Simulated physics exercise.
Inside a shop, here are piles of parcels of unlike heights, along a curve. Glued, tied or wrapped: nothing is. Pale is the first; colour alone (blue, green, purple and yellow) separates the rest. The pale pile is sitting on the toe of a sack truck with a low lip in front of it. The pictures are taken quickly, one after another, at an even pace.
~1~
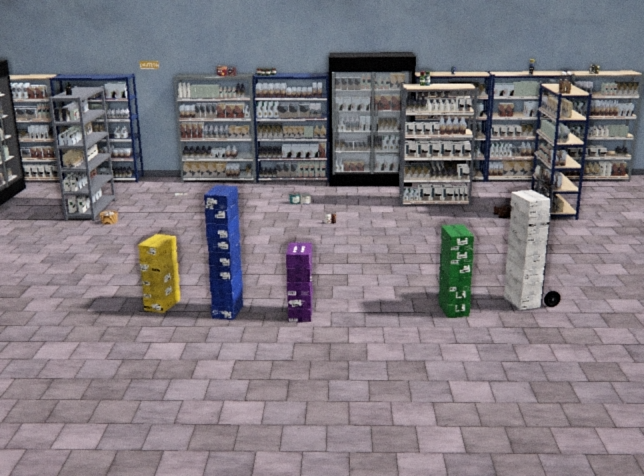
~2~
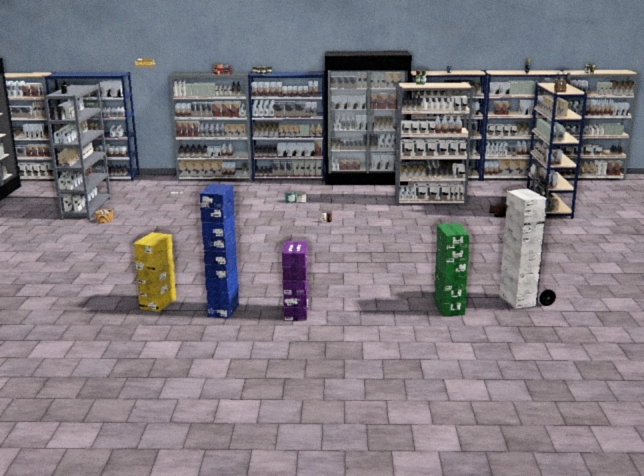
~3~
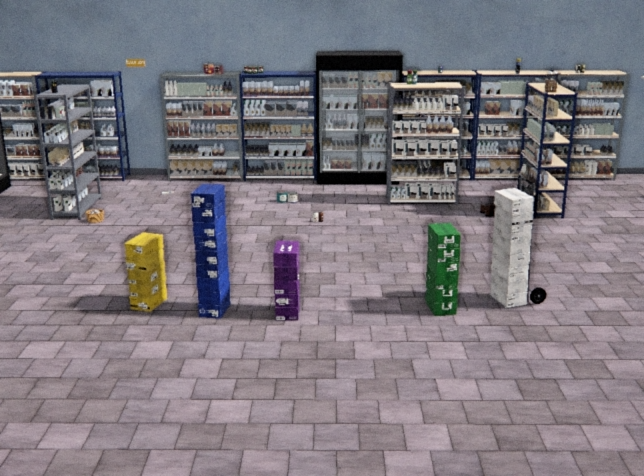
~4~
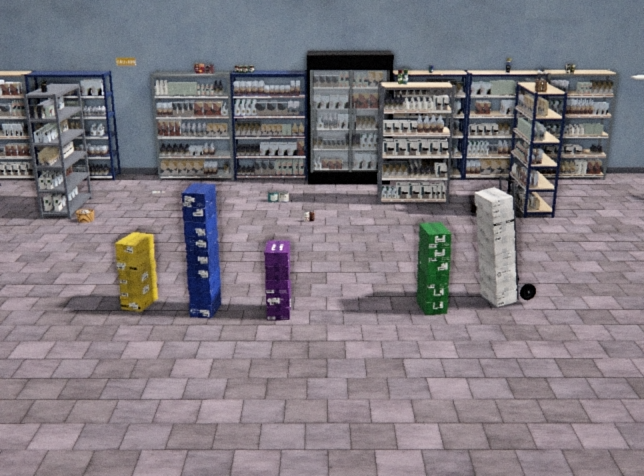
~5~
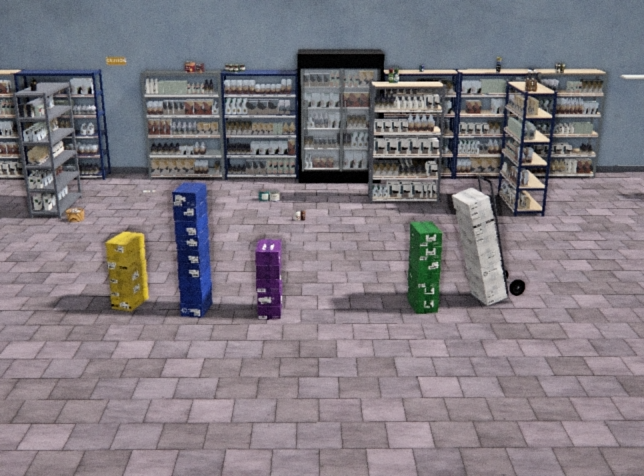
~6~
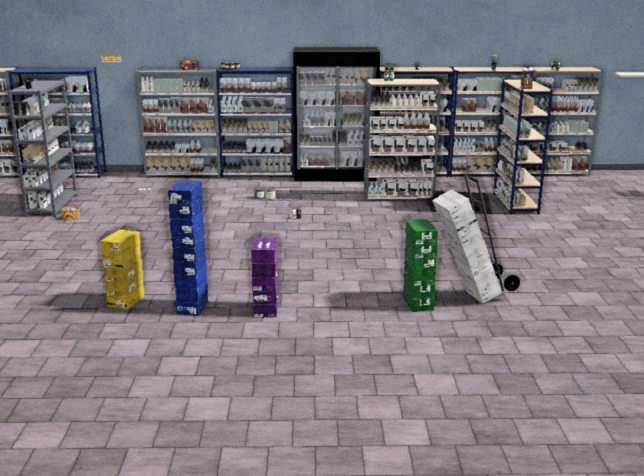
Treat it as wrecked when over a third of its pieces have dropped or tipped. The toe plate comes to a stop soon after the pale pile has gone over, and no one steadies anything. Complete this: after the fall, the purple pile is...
It is still mostly up.
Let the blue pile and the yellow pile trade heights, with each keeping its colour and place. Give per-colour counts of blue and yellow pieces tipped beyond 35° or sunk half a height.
The counts are blue 0, yellow 0.
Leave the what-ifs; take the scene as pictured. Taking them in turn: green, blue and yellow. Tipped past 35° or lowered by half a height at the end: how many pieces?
Green 6, blue 0, yellow 0.
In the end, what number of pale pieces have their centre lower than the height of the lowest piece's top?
The number works out at 5.
Soon, 8 of the pale pile down; none of the 5 purple parcels down (0 of 25 in all colours); top purple parcel unmoved; top green parcel displaced half its height.
A while on, 8 of the pale pile down; none of the 5 purple parcels down (0 of 25 in all colours); top purple parcel unmoved; top green parcel tipped clearly, a little lower.
Towards the end, 8 of the pale pile down; none of the 5 purple parcels down (6 of 25 in all colours); top purple parcel unmoved; top green parcel on its side.
Finally, 8 of the pale pile down; none of the 5 purple parcels down (6 of 25 in all colours); top purple parcel unmoved; top green parcel on its side. Seen by the last camera, middles, top purple parcel near (264, 250), top green parcel near (289, 299).
